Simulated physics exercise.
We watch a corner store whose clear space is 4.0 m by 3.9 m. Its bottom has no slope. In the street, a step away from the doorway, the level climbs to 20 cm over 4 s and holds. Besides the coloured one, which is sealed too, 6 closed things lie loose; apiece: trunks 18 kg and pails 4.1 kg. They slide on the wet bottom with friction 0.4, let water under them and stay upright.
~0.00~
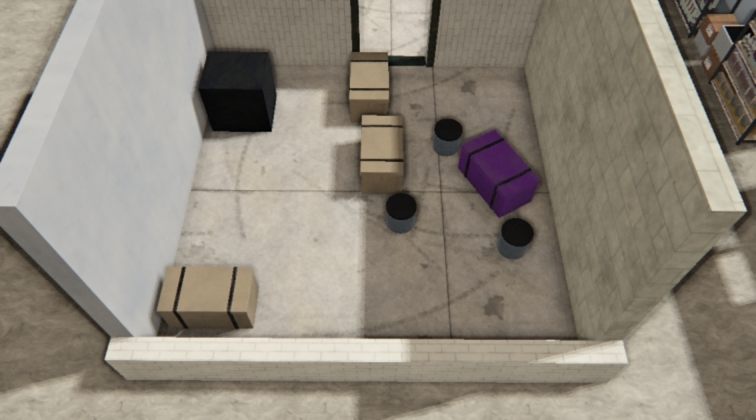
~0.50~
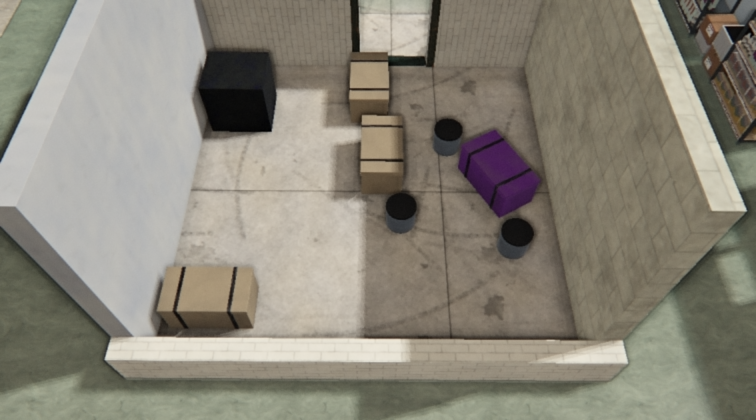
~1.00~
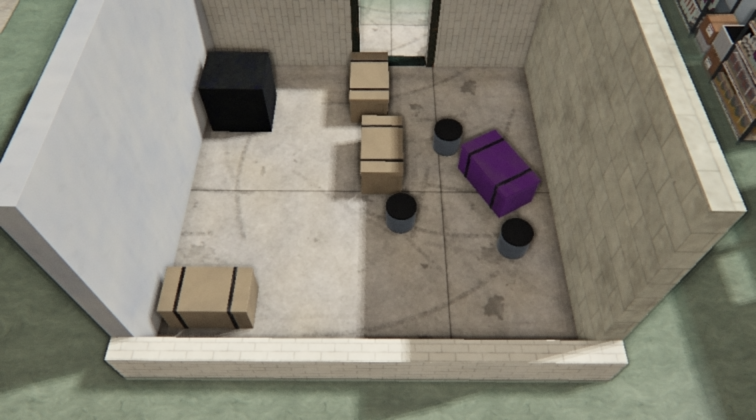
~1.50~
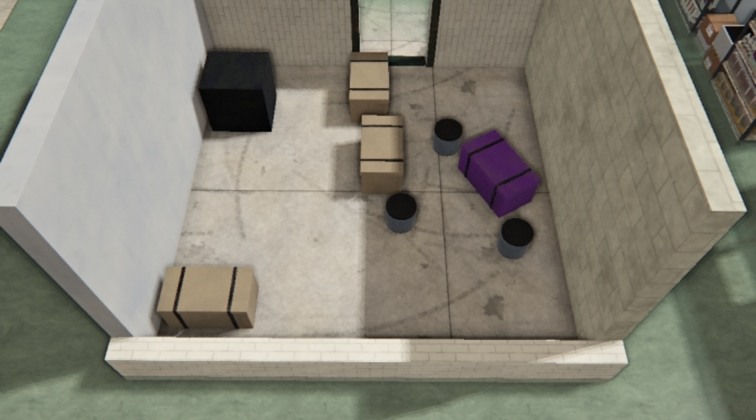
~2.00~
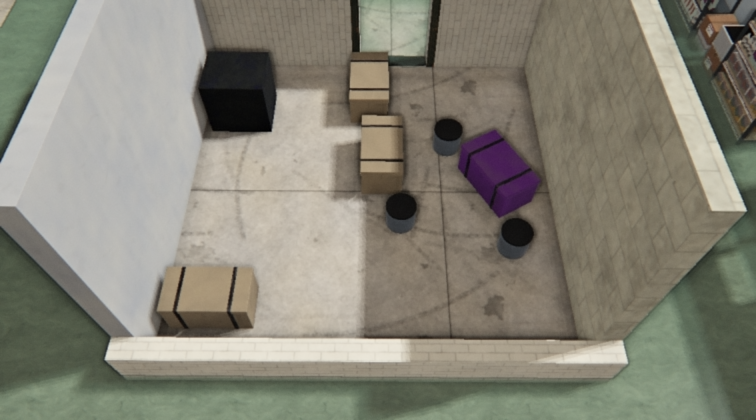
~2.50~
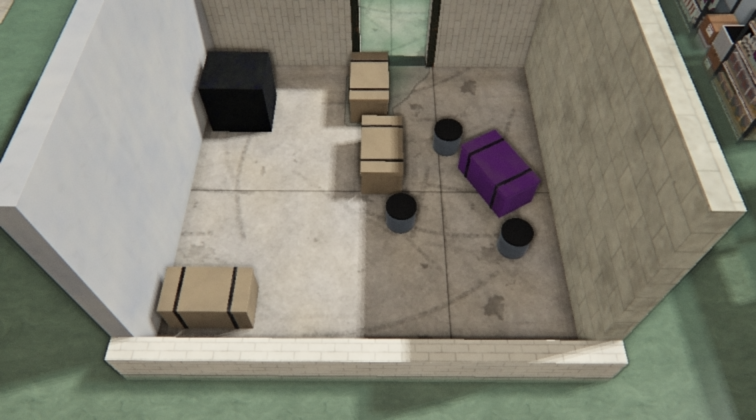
Greenish water spread over the ground outside the walls and then crept into the doorway at the back, while the purple trunk, the tan and black boxes and the dark pails inside stayed put.
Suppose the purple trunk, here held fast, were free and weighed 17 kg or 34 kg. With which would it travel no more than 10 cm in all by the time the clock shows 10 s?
I expect that only the larger load is enough.
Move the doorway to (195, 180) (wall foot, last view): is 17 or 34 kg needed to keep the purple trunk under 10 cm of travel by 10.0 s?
Then only the higher weight holds it.
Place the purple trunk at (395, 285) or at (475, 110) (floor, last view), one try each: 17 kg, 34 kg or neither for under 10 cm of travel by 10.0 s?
In that order: It takes the larger; the smaller is enough.
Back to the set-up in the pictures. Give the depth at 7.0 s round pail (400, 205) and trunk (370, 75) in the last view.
About 3 and 3 cm.
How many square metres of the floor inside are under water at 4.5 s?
Roughly 5.5 m2.
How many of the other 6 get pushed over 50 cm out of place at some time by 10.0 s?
4 of them.
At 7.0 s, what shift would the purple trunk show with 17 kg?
Roughly 50 cm.
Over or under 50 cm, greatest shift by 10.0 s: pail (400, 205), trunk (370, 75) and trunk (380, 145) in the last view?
In that order: Over, over, more.
After 3.5 s the purple trunk would be 0 cm from its start with 17 kg and 0 cm from its start with 34 kg; 0 cm of water round it then.
After 4.5 s the purple trunk would be 0 cm from its start with 17 kg and 0 cm from its start with 34 kg; 2 cm of water round it then.
After 7.0 s the purple trunk would be 55 cm from its start with 17 kg and 0 cm from its start with 34 kg; 5 cm of water round it then.
After 10.0 s the purple trunk would be 91 cm from its start with 17 kg and 0 cm from its start with 34 kg; 6 cm of water round it then.
